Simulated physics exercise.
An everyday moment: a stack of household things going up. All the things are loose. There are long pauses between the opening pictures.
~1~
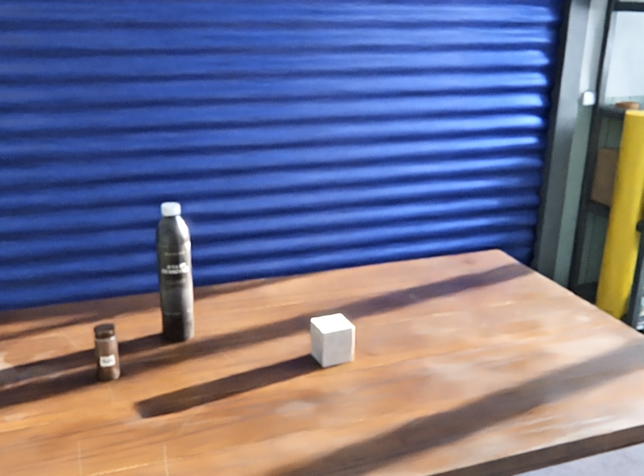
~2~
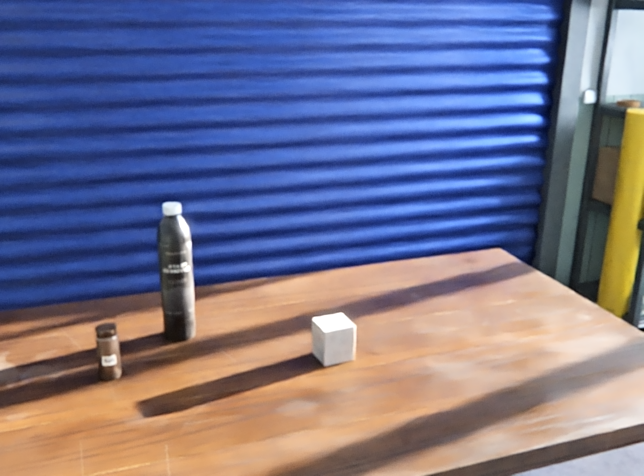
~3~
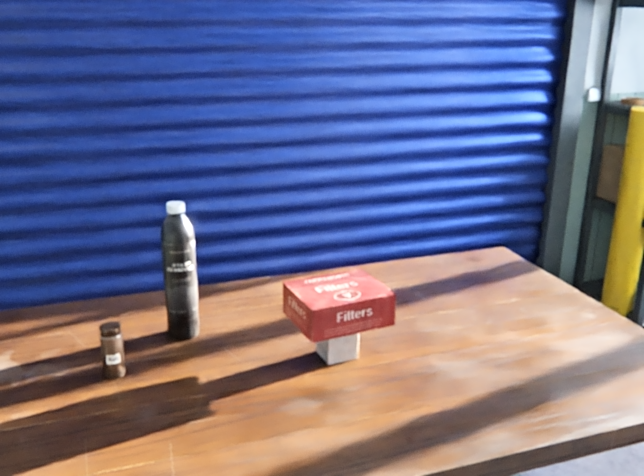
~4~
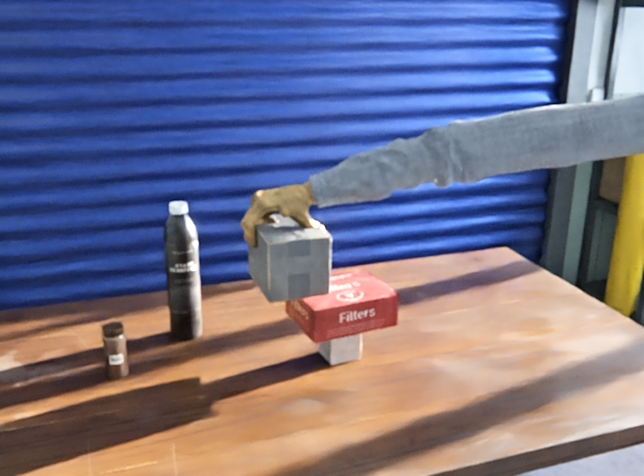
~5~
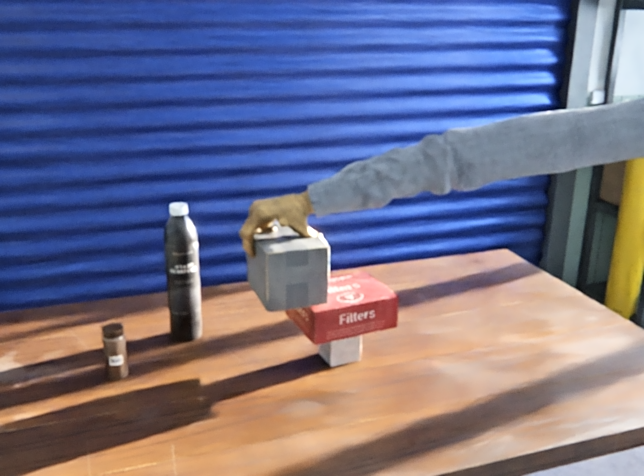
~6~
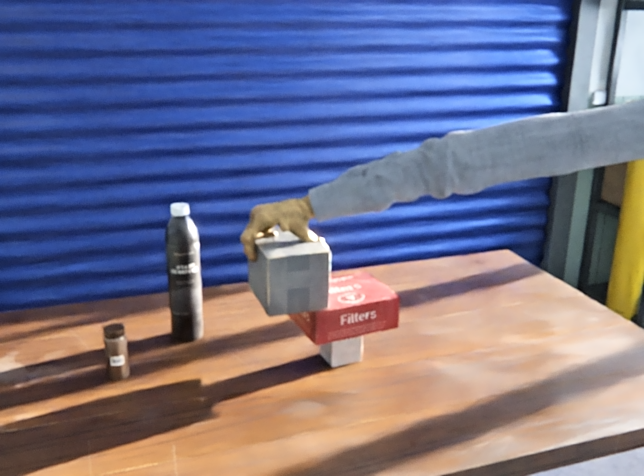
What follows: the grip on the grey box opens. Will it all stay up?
Here the pile gives way.
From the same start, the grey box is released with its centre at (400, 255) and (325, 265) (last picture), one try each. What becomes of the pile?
First try: It gives way; second try: It keeps its balance.
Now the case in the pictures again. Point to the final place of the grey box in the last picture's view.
Around (201, 347).
Then, 0.40 s past the last view, grey box now fallen; red box rocked 67° from its first pose.
Then, 0.60 s past the last view, red box upside down.
Finally, fallen, grey box; down or leaning hard in the pile, red box; the other 3 still in place. Final places as the last picture's camera would see them, grey box near (201, 347). The pile loses its balance.
